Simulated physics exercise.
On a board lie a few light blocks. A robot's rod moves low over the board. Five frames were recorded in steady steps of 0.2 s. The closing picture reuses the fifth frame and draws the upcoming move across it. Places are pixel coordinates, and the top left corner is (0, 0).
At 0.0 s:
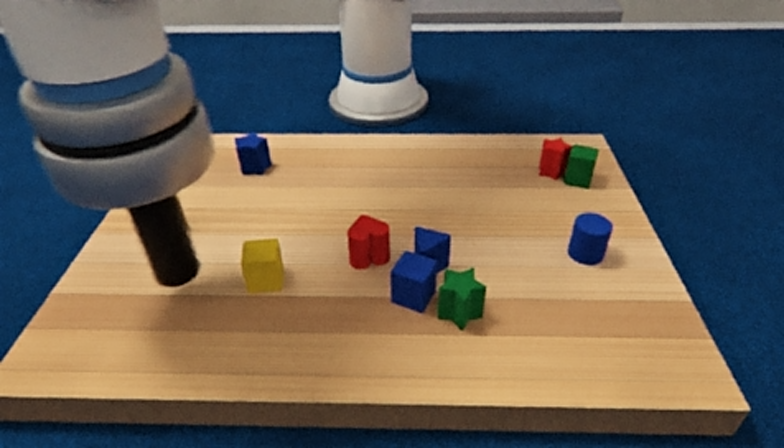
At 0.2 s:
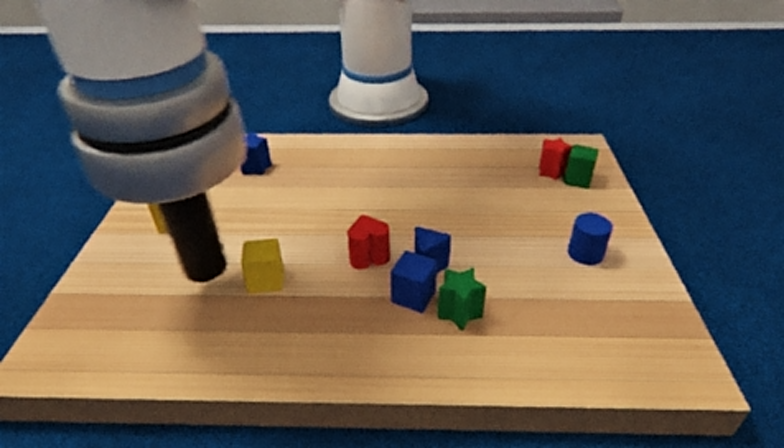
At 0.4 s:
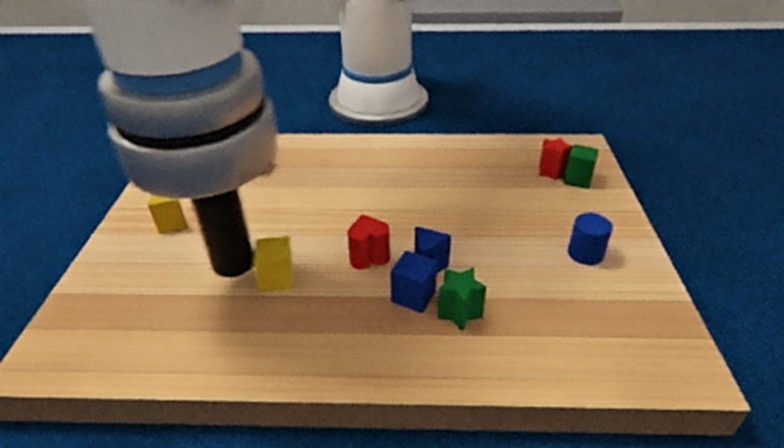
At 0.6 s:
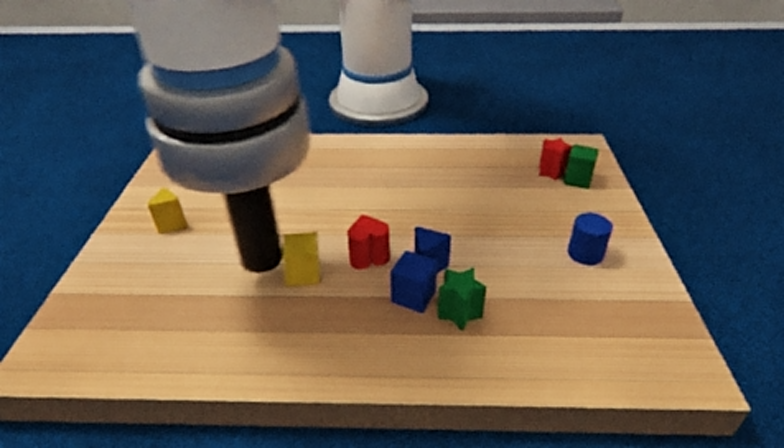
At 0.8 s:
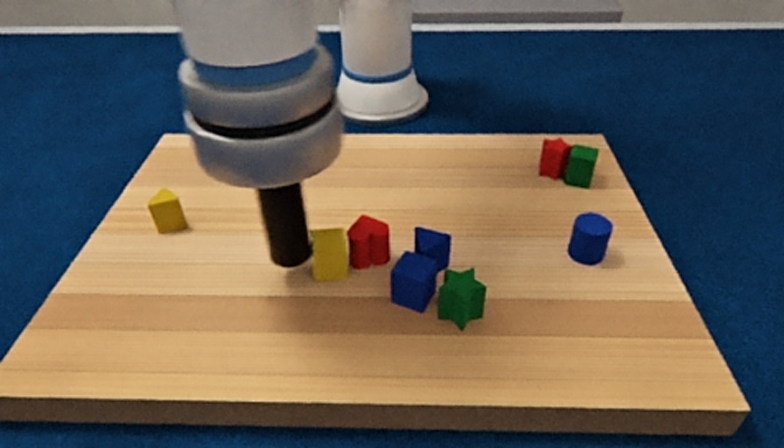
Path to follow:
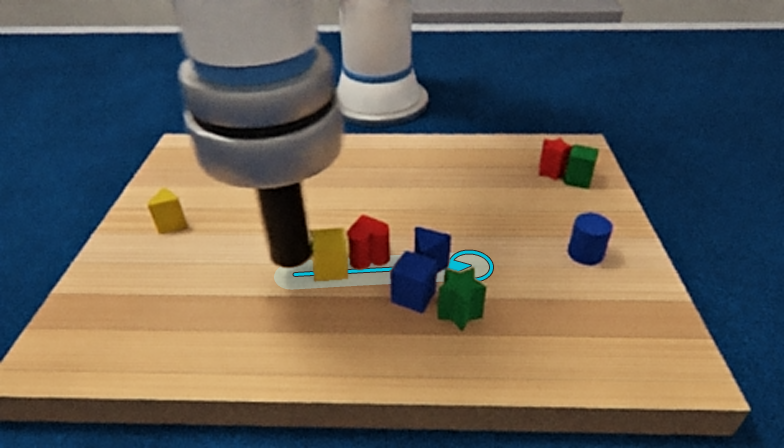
At the start, a robot arm holds a dark rod low over a wooden board, left of a yellow block, with red, blue and green blocks scattered beyond. The rod moves right, meets the yellow block and pushes it rightward until it sits beside the red heart block.
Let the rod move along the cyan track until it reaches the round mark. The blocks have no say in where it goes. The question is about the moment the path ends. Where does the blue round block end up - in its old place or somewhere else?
By then it is still where it was.
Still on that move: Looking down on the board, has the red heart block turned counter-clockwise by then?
Yes, that is how it ends up.
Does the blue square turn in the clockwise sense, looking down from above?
Yes, that is what happens.
The drawn path runs from (295, 275) to (471, 266).
One third of the way, rod (353, 251); yellow square (392, 239), turned 15° clockwise; red heart block (415, 220), turned 80° anticlockwise; blue triangular block (440, 235), turned 40° clockwise.
Two thirds of the way, rod (413, 248); yellow square (450, 232), turned 10° anticlockwise; red heart block (432, 213); blue square (426, 264), turned 40° clockwise; blue triangular block (480, 231), turned 105° clockwise.
At the end, rod (473, 245); yellow square (510, 229), turned 15° anticlockwise; red heart block (433, 212), turned 140° anticlockwise; blue square (434, 263), turned 70° clockwise; blue triangular block (541, 227), turned 105° clockwise; blue round block not moved.
